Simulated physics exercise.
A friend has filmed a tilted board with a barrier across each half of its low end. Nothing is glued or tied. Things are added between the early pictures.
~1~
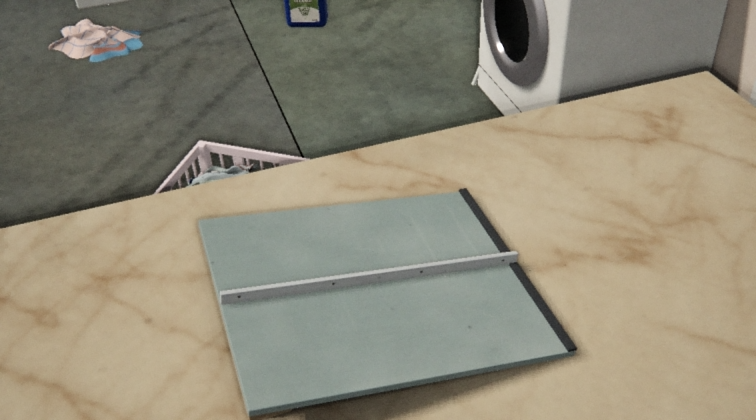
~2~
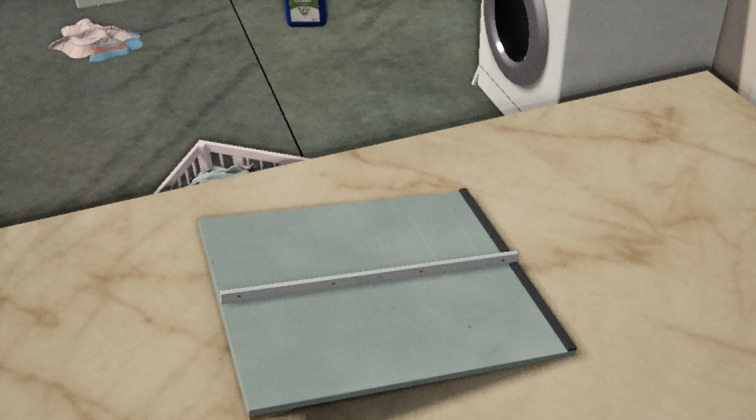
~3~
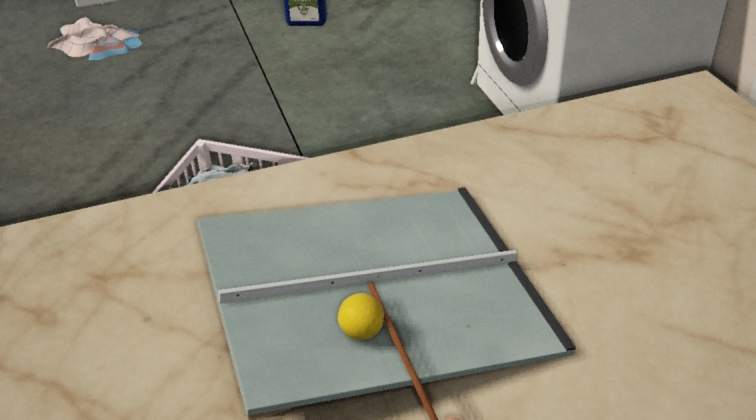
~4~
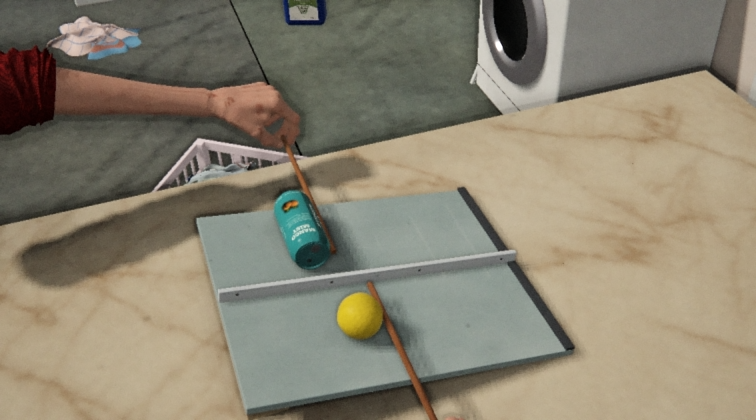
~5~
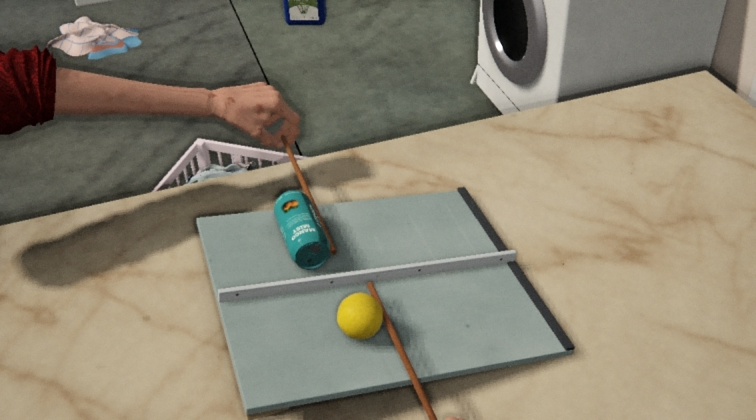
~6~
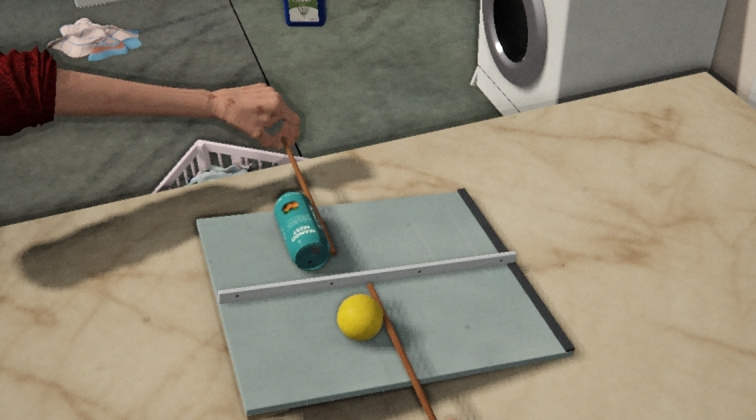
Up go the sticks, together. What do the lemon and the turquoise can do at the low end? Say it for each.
The lemon runs past the strip, the turquoise can runs past the strip.
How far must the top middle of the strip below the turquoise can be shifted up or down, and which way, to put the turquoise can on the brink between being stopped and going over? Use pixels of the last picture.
Roughly 4 pixels up.
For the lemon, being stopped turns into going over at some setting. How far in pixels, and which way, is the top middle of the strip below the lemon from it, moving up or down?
A shift of 4 pixels, going up.
Then, 0.64 s past the last view, lemon rolling on the board near (477, 300); turquoise can rolling on the board near (401, 219).
Then, 1.12 s past the last view, lemon off the board near (644, 270); turquoise can off the board near (555, 199).
Finally, the lemon goes over the end; the turquoise can goes over the end.
